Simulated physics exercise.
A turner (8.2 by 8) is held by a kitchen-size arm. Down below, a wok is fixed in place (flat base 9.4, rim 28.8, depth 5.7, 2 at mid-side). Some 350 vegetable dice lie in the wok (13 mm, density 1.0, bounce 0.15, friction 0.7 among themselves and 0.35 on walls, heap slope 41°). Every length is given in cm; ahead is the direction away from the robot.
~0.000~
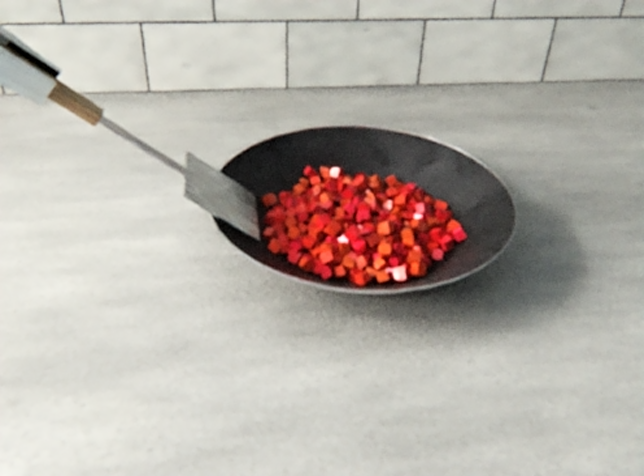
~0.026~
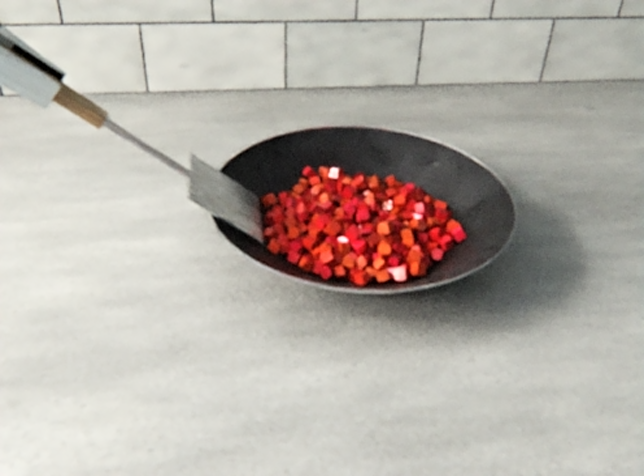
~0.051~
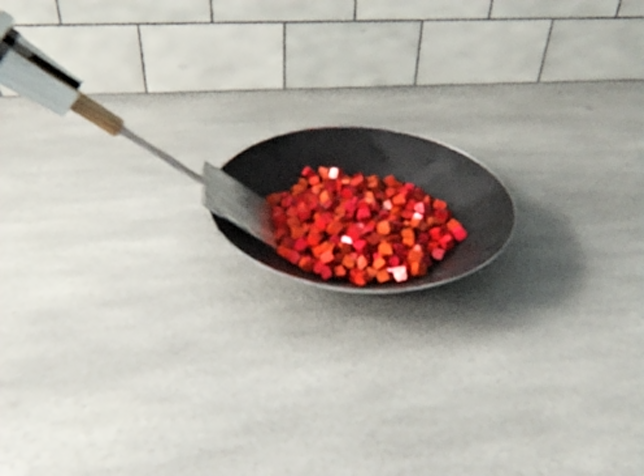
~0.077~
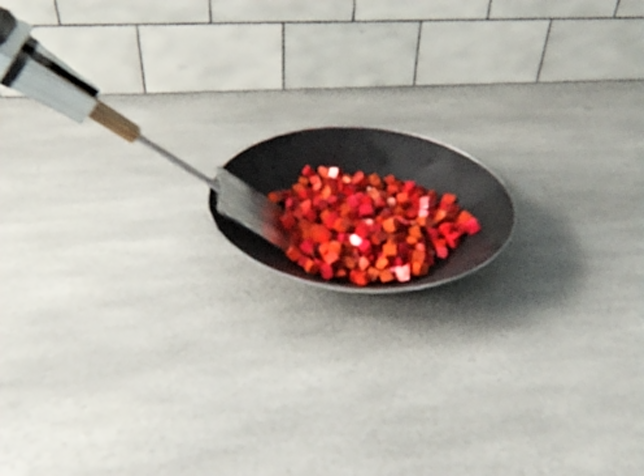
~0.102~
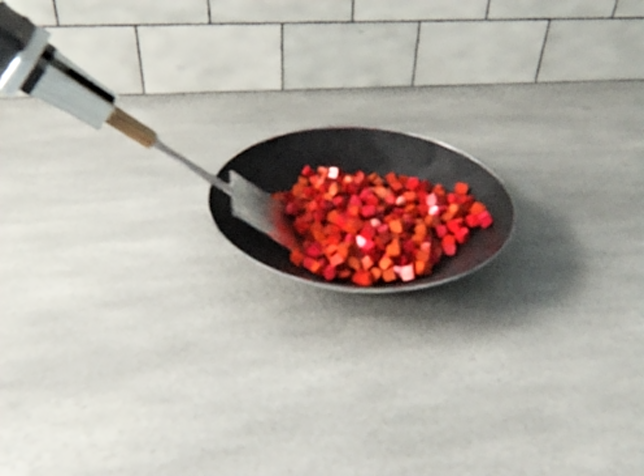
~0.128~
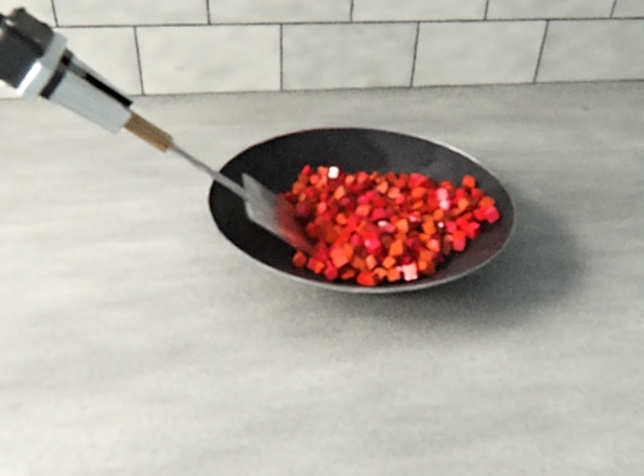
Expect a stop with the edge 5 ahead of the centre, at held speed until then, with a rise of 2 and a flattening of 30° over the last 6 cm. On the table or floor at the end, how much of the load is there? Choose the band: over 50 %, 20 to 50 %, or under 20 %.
Under 20 %.
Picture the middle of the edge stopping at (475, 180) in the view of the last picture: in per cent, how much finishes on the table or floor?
Something close to 40 in a hundred.
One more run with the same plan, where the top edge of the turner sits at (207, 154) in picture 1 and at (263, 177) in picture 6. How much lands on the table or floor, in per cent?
Off the vessel, on the table or floor: Some 10 percent.
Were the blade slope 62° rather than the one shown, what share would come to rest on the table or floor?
It would come to roughly 10 percent.
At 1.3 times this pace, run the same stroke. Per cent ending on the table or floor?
15 %.
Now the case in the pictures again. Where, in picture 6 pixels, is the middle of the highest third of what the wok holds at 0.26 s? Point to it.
Centre: Approx. (457, 196) in the last view.
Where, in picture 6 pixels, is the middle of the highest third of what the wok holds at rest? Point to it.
Around (457, 191).
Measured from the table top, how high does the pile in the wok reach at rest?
Roughly 8.0 centimetres.
After 0.20 s, sloping 39°, highest piece 7 above the table; 346 in the wok.
After 0.26 s, sloping 24°, highest piece 8 above the table; 338 in the wok, 8 on the blade or in flight.
After 0.50 s, sloping 10°, highest piece 8 above the table; 323 in the wok, 23 on the table or floor.
After 1.55 s, sloping 10°, highest piece 7 above the table; 322 in the wok, 24 on the table or floor.
In the end, 322 in the wok, 24 on the table or floor. That is 7 % on the table or floor.
